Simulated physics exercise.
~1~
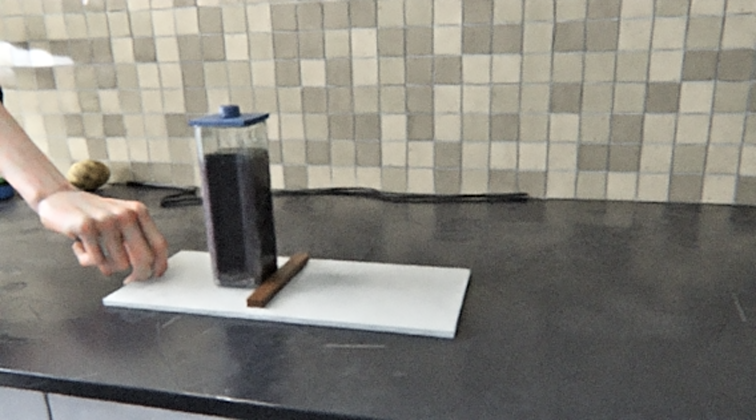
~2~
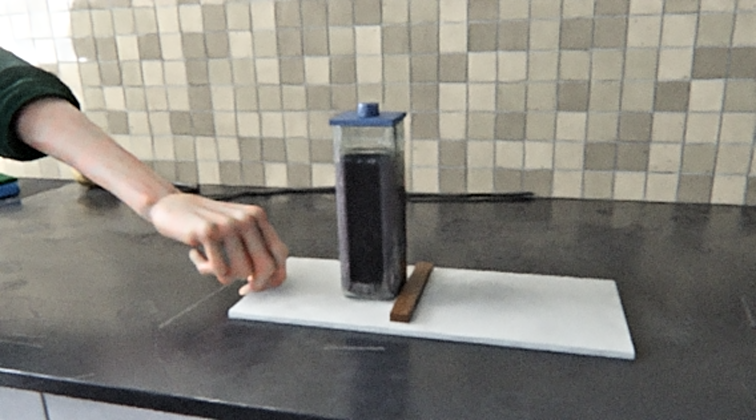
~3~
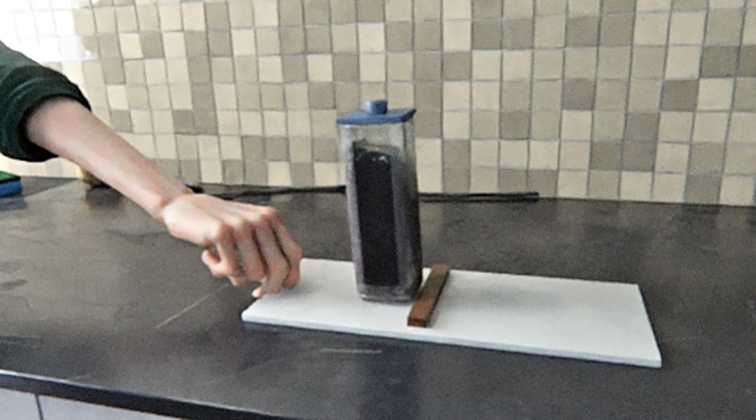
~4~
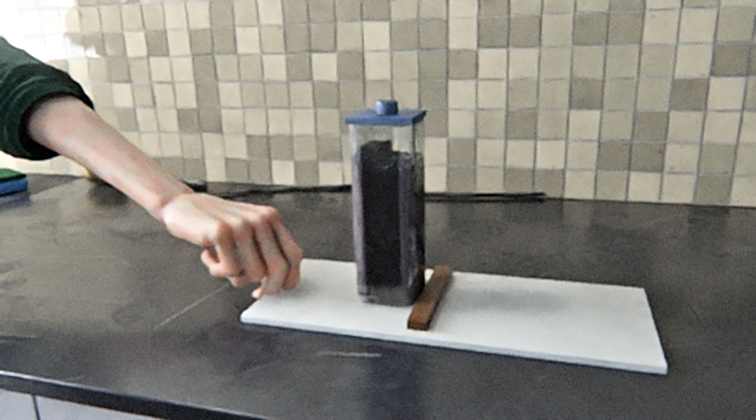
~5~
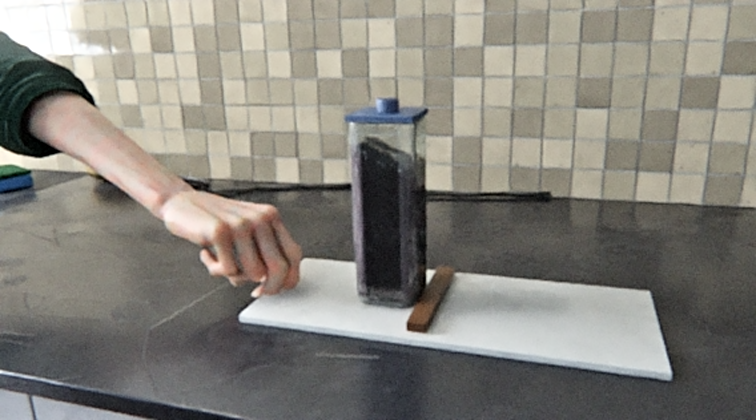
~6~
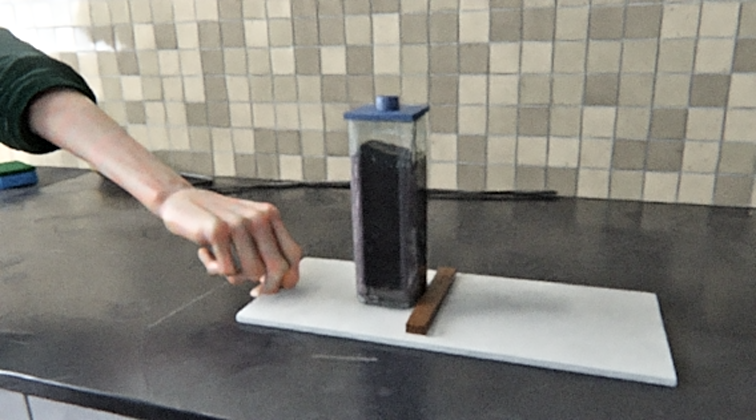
On a dark countertop in front of a beige and brown tiled wall, a tall clear container with a blue lid stands on a white board, partly filled with something dark, just behind a thin wooden strip. A hand at the board's left end moves it to the right, carrying the container and strip along. The container tips slightly as the board slides, and the dark contents shift and slope inside. The board then comes to rest, and the contents keep changing shape briefly. At the end, the container stands upright beside the strip, the hand still at the board's left end.
